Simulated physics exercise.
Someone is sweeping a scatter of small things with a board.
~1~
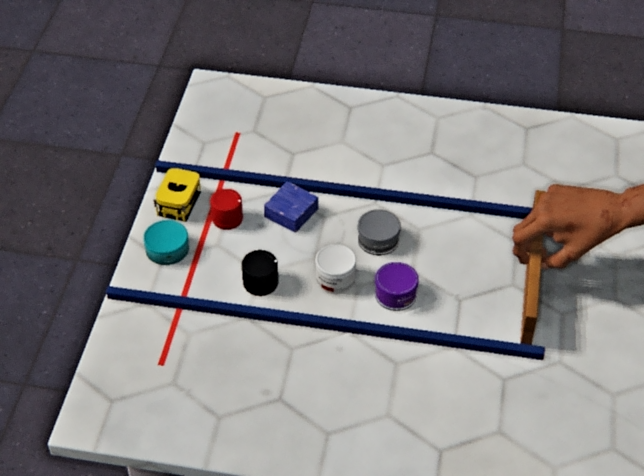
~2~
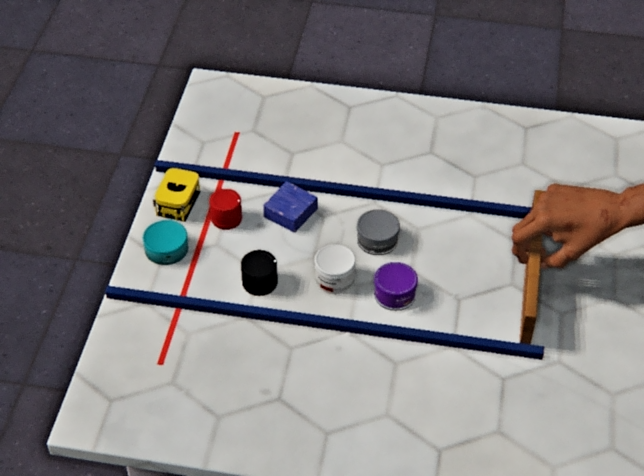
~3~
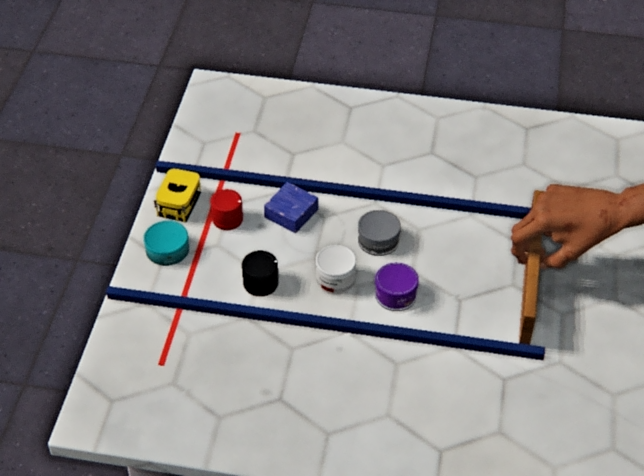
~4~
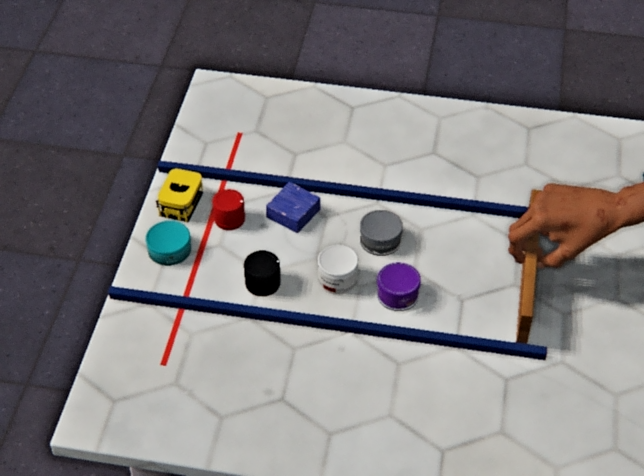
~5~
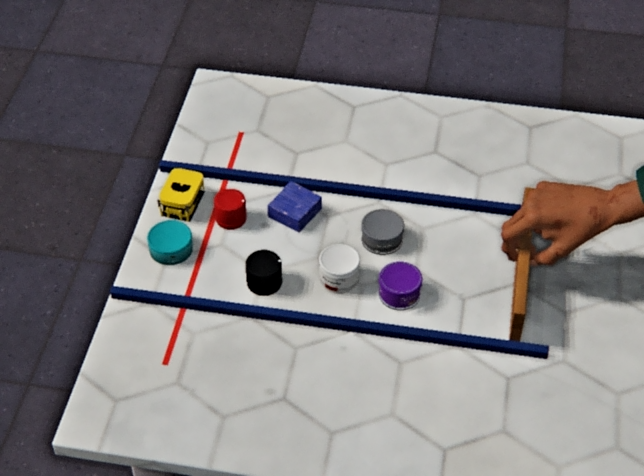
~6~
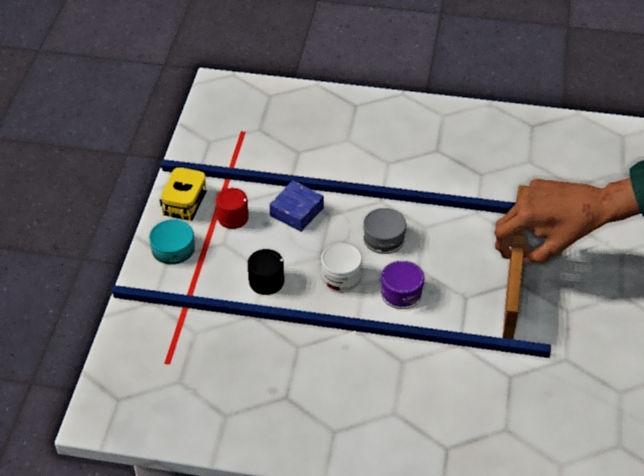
A hand held a wooden board upright at the right end of two blue rails, then slid it slightly left toward a scatter of small colourful tubs and lids, which stayed where they were.
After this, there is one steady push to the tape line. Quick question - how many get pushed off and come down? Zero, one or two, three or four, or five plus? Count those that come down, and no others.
One or two, I'd say.
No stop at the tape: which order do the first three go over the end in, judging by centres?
In order: The turquoise tub, the yellow case and the red lid.
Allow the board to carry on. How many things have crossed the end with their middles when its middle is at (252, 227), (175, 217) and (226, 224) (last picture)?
In order, that gives 0, then 4, then 0.
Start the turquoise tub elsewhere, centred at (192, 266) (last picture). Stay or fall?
It stays put.
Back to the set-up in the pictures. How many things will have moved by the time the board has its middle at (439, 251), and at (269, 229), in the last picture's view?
At first I count 0, and then 6.
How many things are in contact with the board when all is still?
The count in contact is 3.
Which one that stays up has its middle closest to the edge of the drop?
It's the red lid.
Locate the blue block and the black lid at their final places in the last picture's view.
The blue block ends up near (204, 185), and the black lid near (150, 272).
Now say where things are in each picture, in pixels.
The first frame shows yellow case (178, 195); turquoise tub (166, 243); red lid (227, 209); board (533, 266); tape (203, 238).
The second frame shows turquoise tub (166, 243); white tub (335, 270).
The third frame shows red lid (227, 210); purple pot (397, 287).
The fourth frame shows yellow case (180, 196); black lid (262, 273).
The fifth frame shows turquoise tub (170, 243); grey pot (382, 232).
The sixth frame shows yellow case (184, 195); turquoise tub (172, 242); red lid (232, 209); board (516, 261); tape (209, 237).
A little later, none off yet; yellow case at rest near (184, 195); turquoise tub at rest near (172, 242); red lid at rest near (232, 209).
When it is over, the number that fall off is one or two; down, turquoise tub and yellow case.
